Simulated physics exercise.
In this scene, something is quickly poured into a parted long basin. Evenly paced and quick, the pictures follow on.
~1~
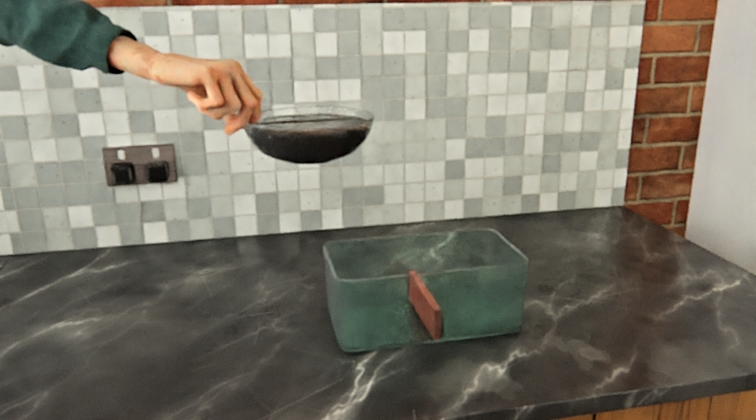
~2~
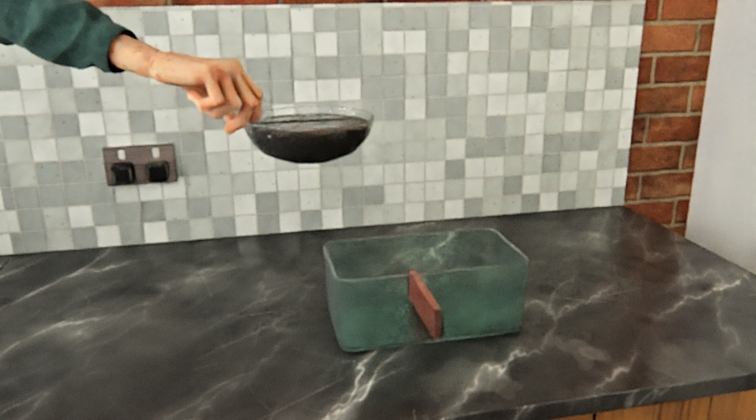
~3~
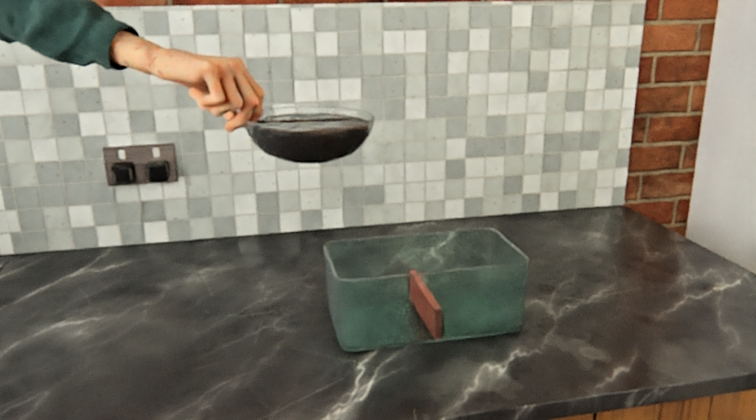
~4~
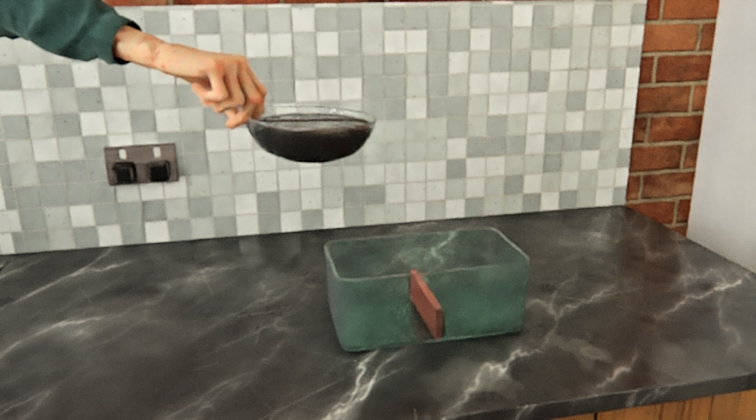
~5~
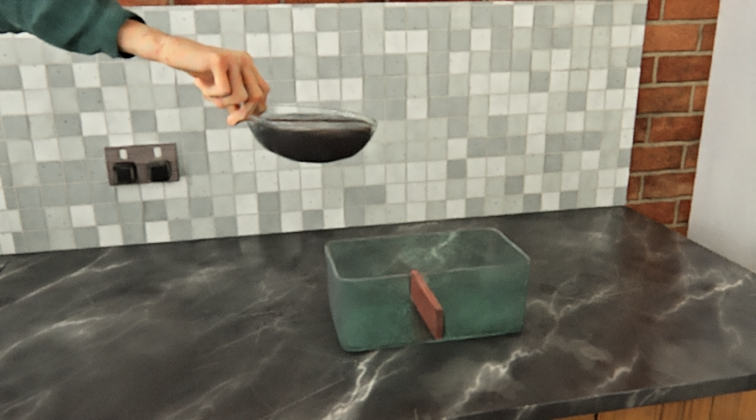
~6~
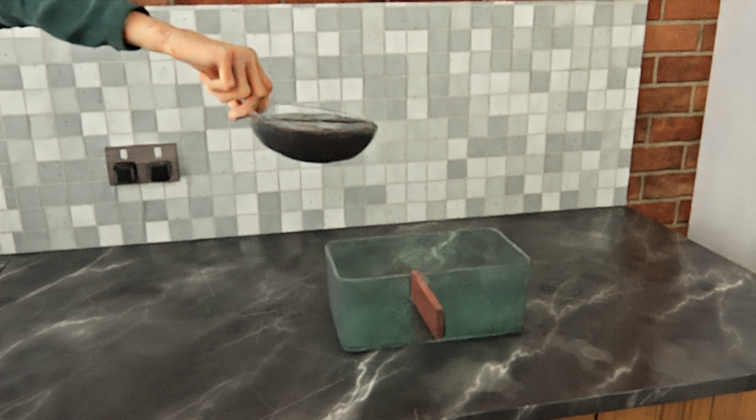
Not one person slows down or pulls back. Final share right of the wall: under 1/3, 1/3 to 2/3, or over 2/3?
1/3 to 2/3.
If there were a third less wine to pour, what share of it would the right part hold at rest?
About 25 in a hundred.
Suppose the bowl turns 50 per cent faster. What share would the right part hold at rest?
Roughly 35 per cent ends up there.
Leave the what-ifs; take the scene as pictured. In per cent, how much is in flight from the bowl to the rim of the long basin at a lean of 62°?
Roughly 55 per cent.
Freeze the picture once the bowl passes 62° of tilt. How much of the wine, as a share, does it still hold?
It still holds around 25 per cent there.
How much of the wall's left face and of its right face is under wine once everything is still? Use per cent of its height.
On the left roughly 40, on the right roughly 40.
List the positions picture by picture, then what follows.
Tilt 0°; pouring edge (372, 115); surface from (246, 126) to (369, 120); the long basin's rim runs from (329, 262) to (511, 246); the wall's top is at (424, 290), in the first picture.
Tilt 0°; pouring edge (372, 116); surface from (246, 126) to (369, 120), in the second picture.
Tilt 2°; pouring edge (373, 117); surface from (247, 125) to (369, 121), in the third picture.
Tilt 4°; pouring edge (374, 119); surface from (249, 123) to (370, 122), in the fourth picture.
Tilt 7°; pouring edge (375, 122); surface from (250, 123) to (372, 123), in the fifth picture.
Tilt 10°; pouring edge (376, 126); surface from (253, 122) to (374, 123), in the sixth picture.
A moment on, the bowl is tipped part way and 27 per cent is still to pour, 8 is left of the wall and 12 right of it.
Next, the bowl is tipped on its side and 0 per cent is still to pour, 47 is left of the wall and 46 right of it.
Then the bowl is tipped right over and 0 per cent is still to pour, 51 is left of the wall and 47 right of it.
Later the bowl is tipped right over and 0 per cent is still to pour, 51 is left of the wall and 47 right of it.
At rest 51 per cent lies left of the wall, 47 right of it and 2 outside.
